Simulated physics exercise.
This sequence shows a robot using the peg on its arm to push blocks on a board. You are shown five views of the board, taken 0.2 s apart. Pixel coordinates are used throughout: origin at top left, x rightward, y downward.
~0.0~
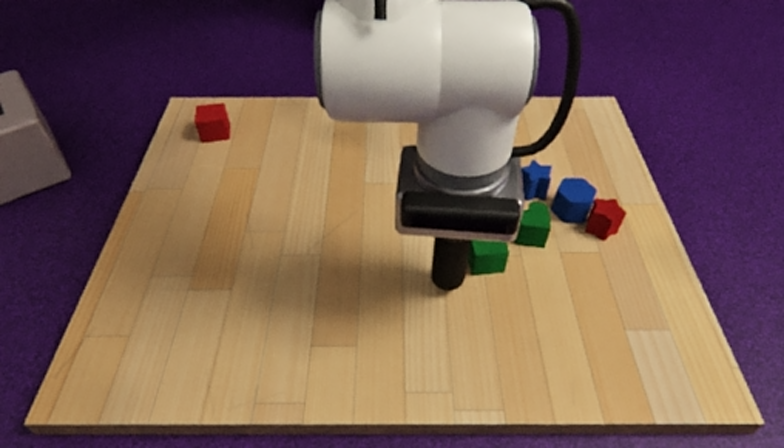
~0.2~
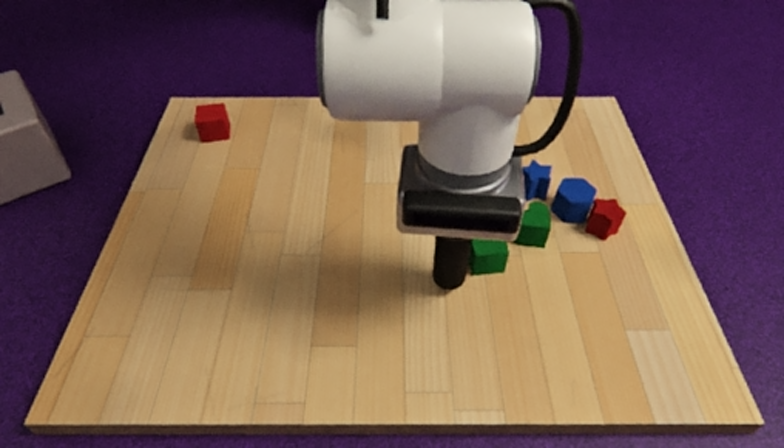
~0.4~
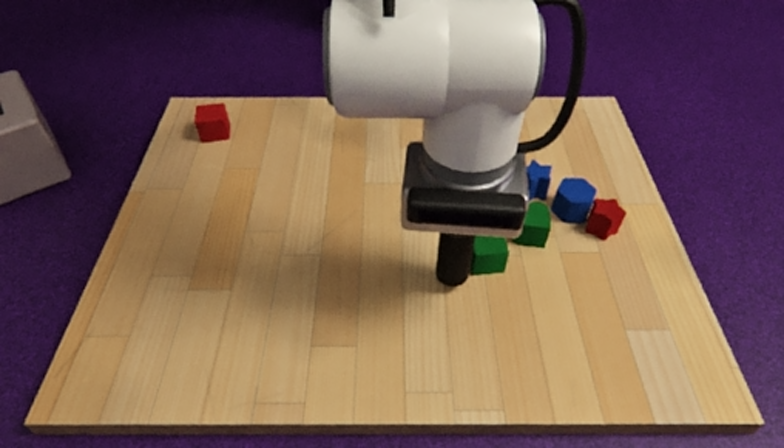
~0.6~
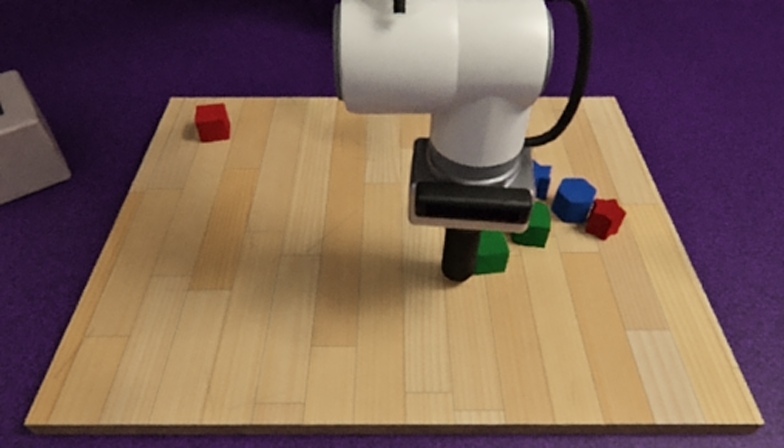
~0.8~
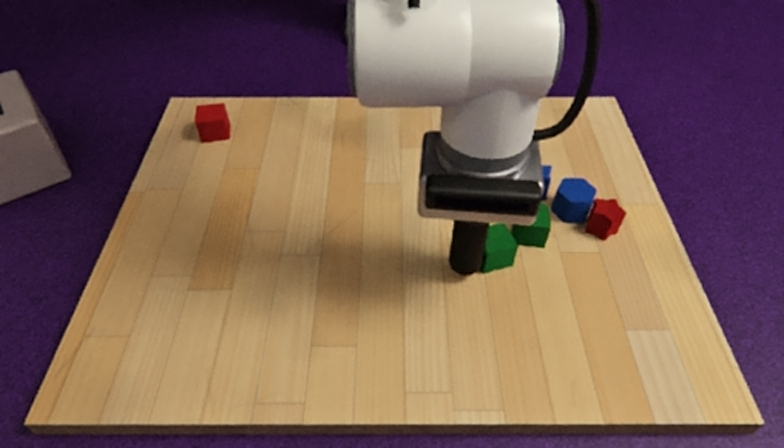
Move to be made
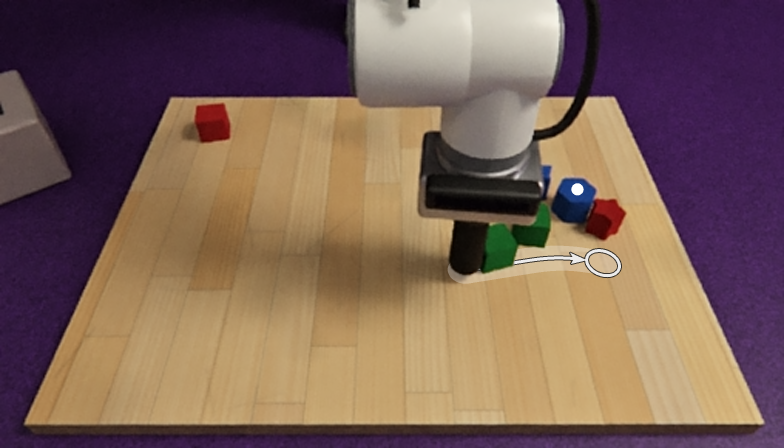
The robot arm shifts slightly right and nudges a green block beside the other blocks.
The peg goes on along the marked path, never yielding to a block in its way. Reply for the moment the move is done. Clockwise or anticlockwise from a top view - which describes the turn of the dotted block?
My answer: Clockwise.
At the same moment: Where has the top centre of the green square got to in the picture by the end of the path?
I think it will end close to (542, 213).
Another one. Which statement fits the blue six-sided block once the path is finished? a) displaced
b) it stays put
I choose a.
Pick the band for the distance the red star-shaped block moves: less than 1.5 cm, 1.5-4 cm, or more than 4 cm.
It goes under 1.5 cm.
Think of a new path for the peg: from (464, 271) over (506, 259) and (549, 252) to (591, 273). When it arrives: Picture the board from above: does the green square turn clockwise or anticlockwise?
The green square rotates counterclockwise.
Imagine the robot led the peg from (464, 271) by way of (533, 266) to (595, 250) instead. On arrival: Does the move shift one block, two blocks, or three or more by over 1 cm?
My prediction: Two blocks.
Drawn move, from (464, 271) via (510, 263) and (555, 258), ending at (603, 263); the dot is on the blue six-sided block.
What follows on the original path. One third of the way, peg at (512, 256); green square at (526, 221), turned 50° anticlockwise; green heart at (549, 204), turned 20° clockwise.
Two thirds of the way, peg at (559, 251); green square at (542, 213), turned 75° anticlockwise; green heart at (553, 191); blue six-sided block at (584, 183), turned 30° clockwise.
At the end, peg at (606, 256); green square at (542, 213), turned 75° anticlockwise; green heart at (553, 191); blue six-sided block at (584, 183), turned 30° clockwise; red star-shaped block still.
